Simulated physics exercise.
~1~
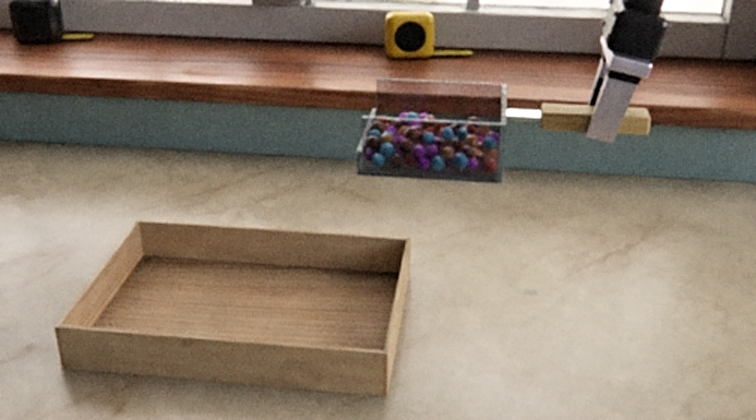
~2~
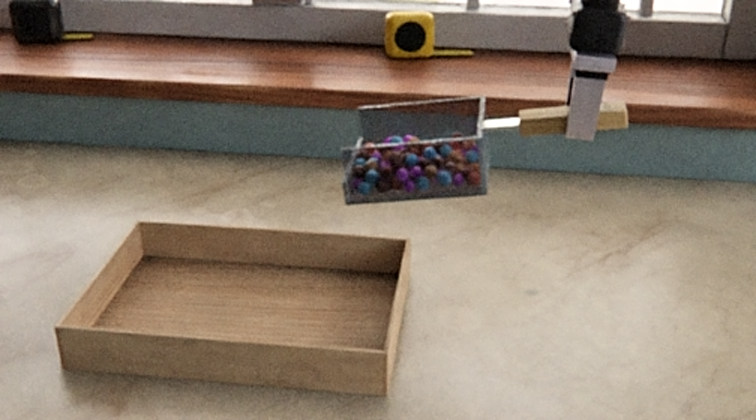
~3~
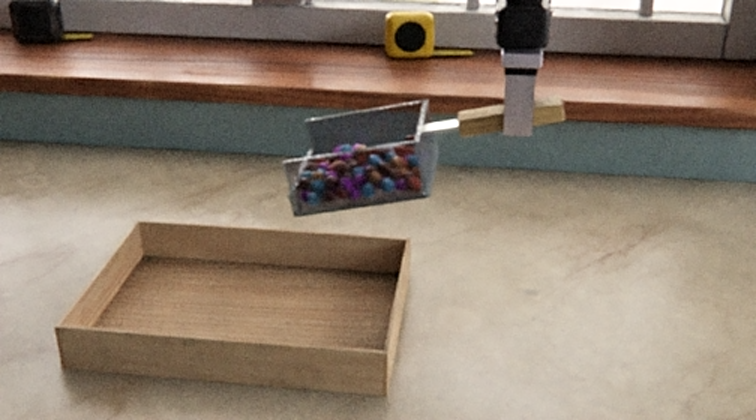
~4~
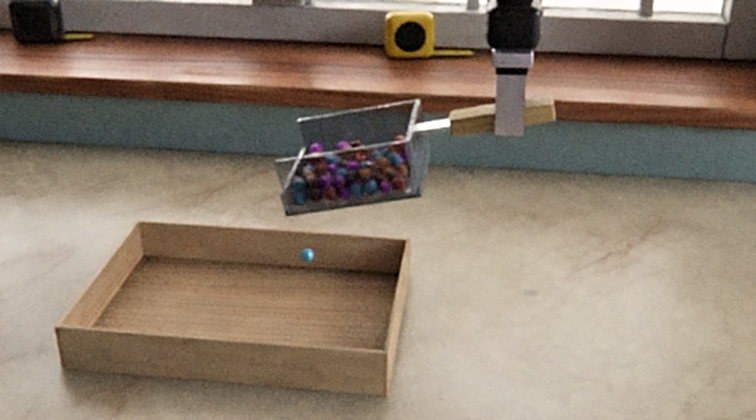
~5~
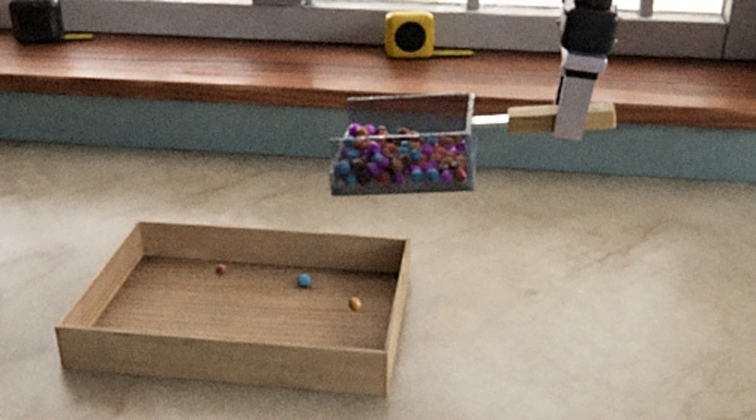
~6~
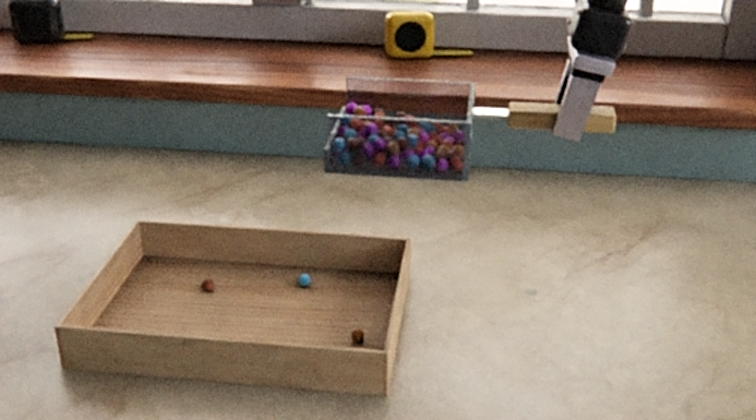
A clear box filled with small multicoloured balls, held by a robotic arm through a pale handle, hangs above a pale stone surface, to the upper right of an empty wooden tray. The arm carries it left and slightly down, tipping it until its left end dips over the tray's edge. A blue ball drops out towards the tray. The arm then draws the box back to the right and levels it, while three balls lie scattered in the tray. Finally the box rises slightly and hangs level, still nearly full, with one blue and two brownish balls below.
